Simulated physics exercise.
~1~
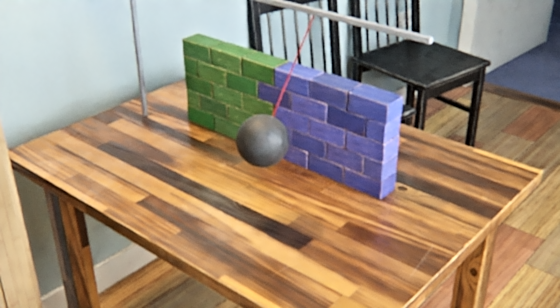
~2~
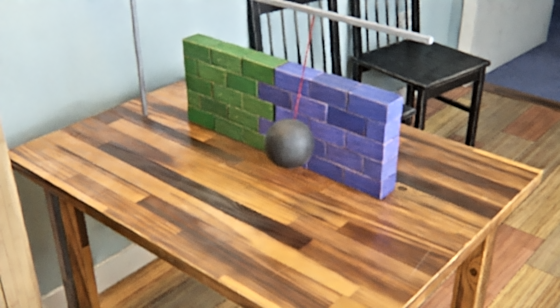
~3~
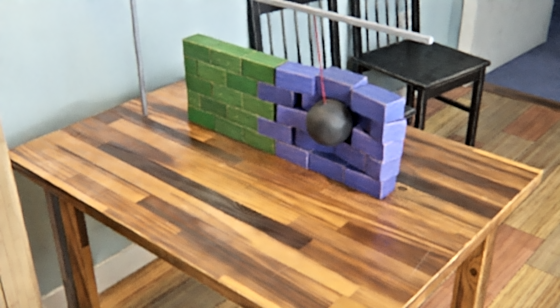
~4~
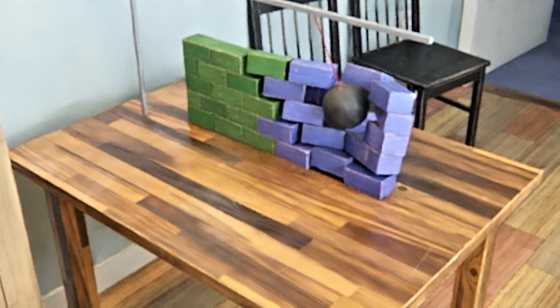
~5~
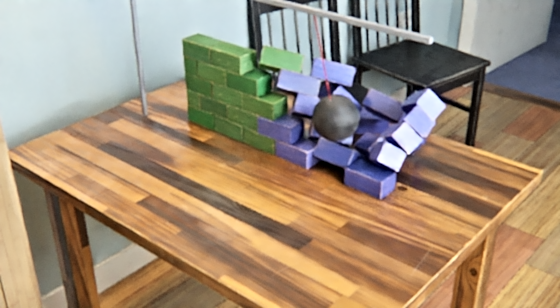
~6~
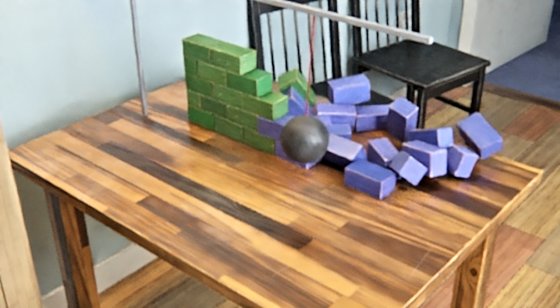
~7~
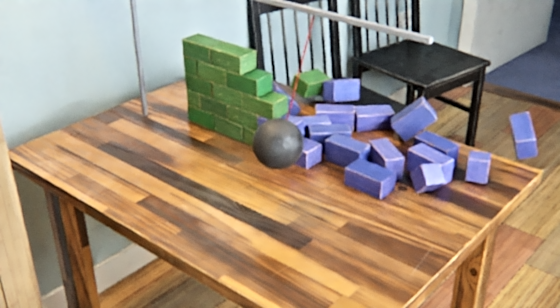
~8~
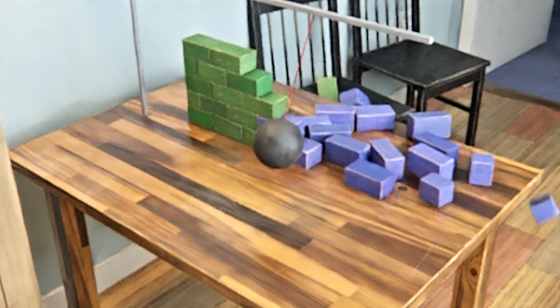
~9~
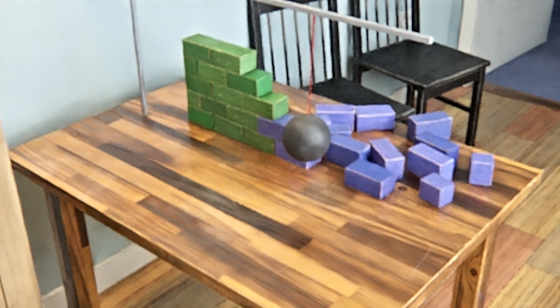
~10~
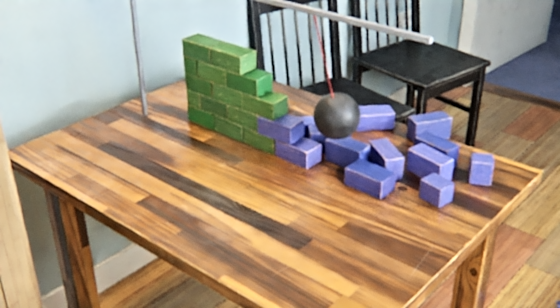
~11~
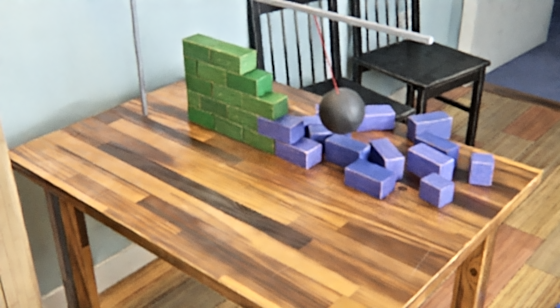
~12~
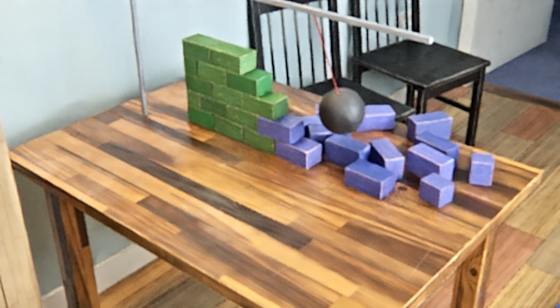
A dark ball on a red line swings rightward toward a wall of green and blue blocks standing on a wooden table. It strikes the blue half and pushes into it, making the bricks bulge and separate. The blue side then breaks apart, its blocks tumbling right while the ball swings back left. One blue block flies past the table's right edge and drops out of view, and a green block also falls from the wall. The ball swings right again, ending above the scattered blue blocks, with most of the green section still standing in a stepped shape.
